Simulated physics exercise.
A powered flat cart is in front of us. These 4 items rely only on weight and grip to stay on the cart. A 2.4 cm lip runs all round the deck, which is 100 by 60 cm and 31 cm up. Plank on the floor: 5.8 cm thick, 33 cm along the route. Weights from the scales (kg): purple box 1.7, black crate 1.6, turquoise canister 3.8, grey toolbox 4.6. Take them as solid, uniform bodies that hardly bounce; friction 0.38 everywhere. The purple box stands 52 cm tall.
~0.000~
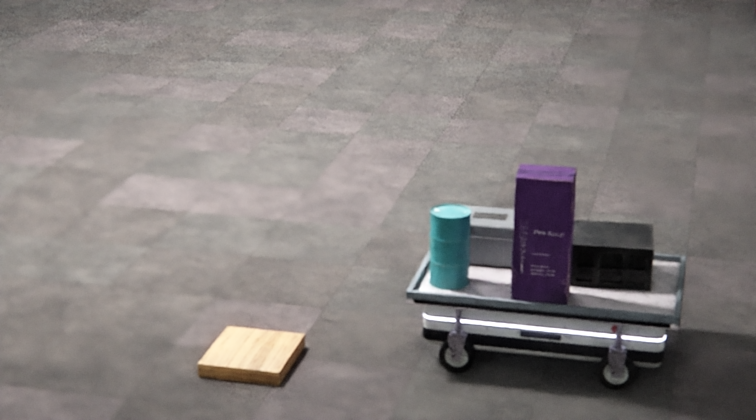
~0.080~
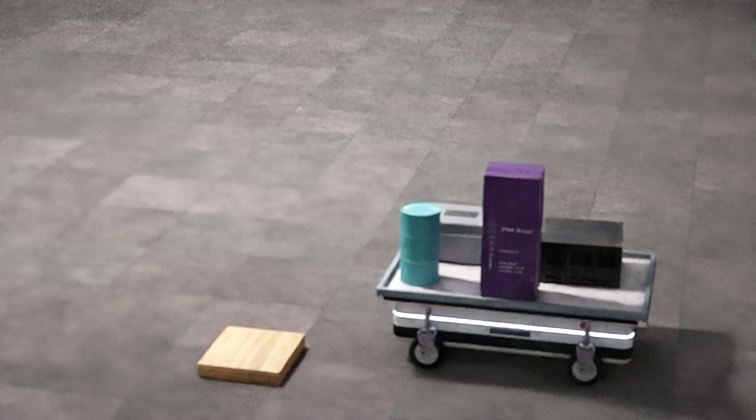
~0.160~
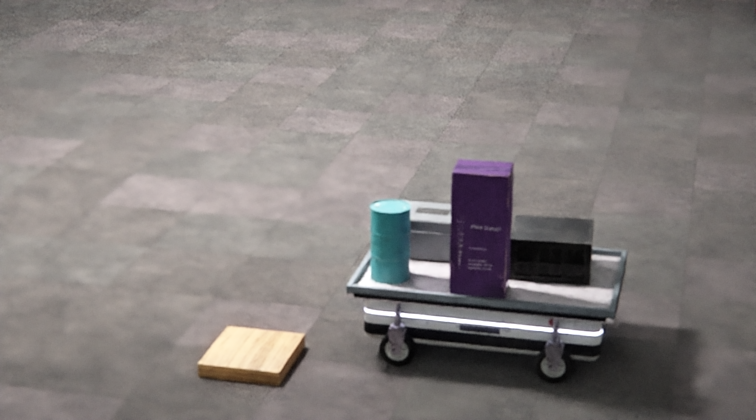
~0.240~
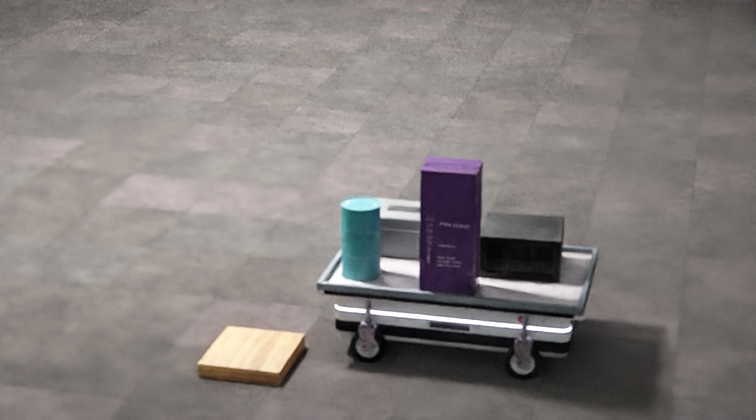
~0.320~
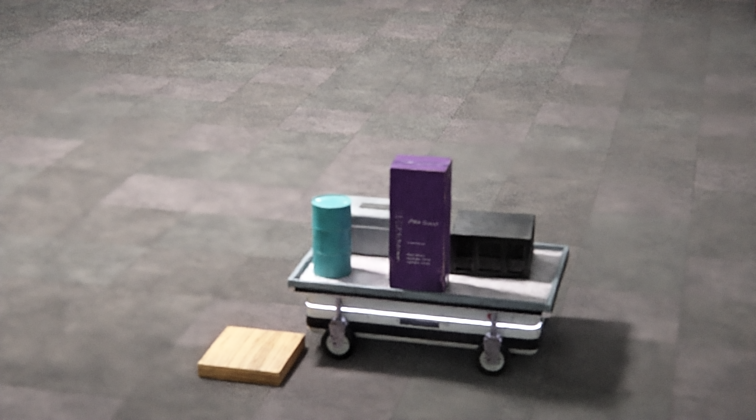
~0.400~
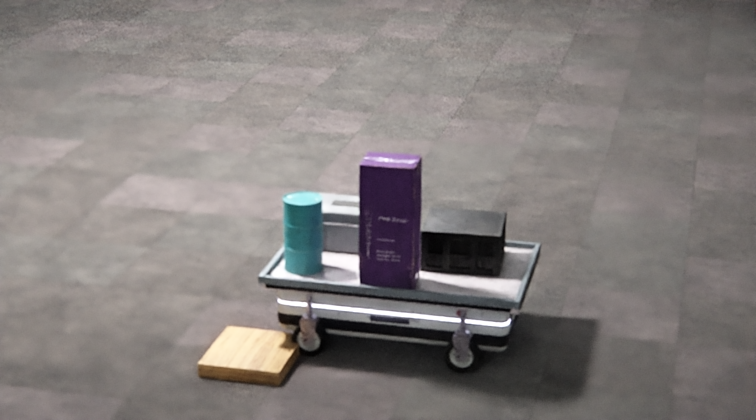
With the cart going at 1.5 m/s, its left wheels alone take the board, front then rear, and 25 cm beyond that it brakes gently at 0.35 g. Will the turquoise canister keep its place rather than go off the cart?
Yes, it keeps its place.
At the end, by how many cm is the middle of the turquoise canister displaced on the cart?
The shift is close to 28 cm.
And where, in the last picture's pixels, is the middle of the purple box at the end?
Near (92, 225).
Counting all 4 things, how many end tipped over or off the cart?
The count is 2.
After 0.70 s, 105 cm covered; turquoise canister leaning 32° near (221, 203); purple box leaning 33°; grey toolbox slid 3 cm.
After 1.10 s, 165 cm covered; turquoise canister leaning 55° near (110, 209); purple box on its side; black crate leaning 3°.
At rest (2.1 s), tipped over on the cart, purple box and turquoise canister; the other 2 in place, give or take 10 cm. In the last view, turquoise canister near (13, 215).
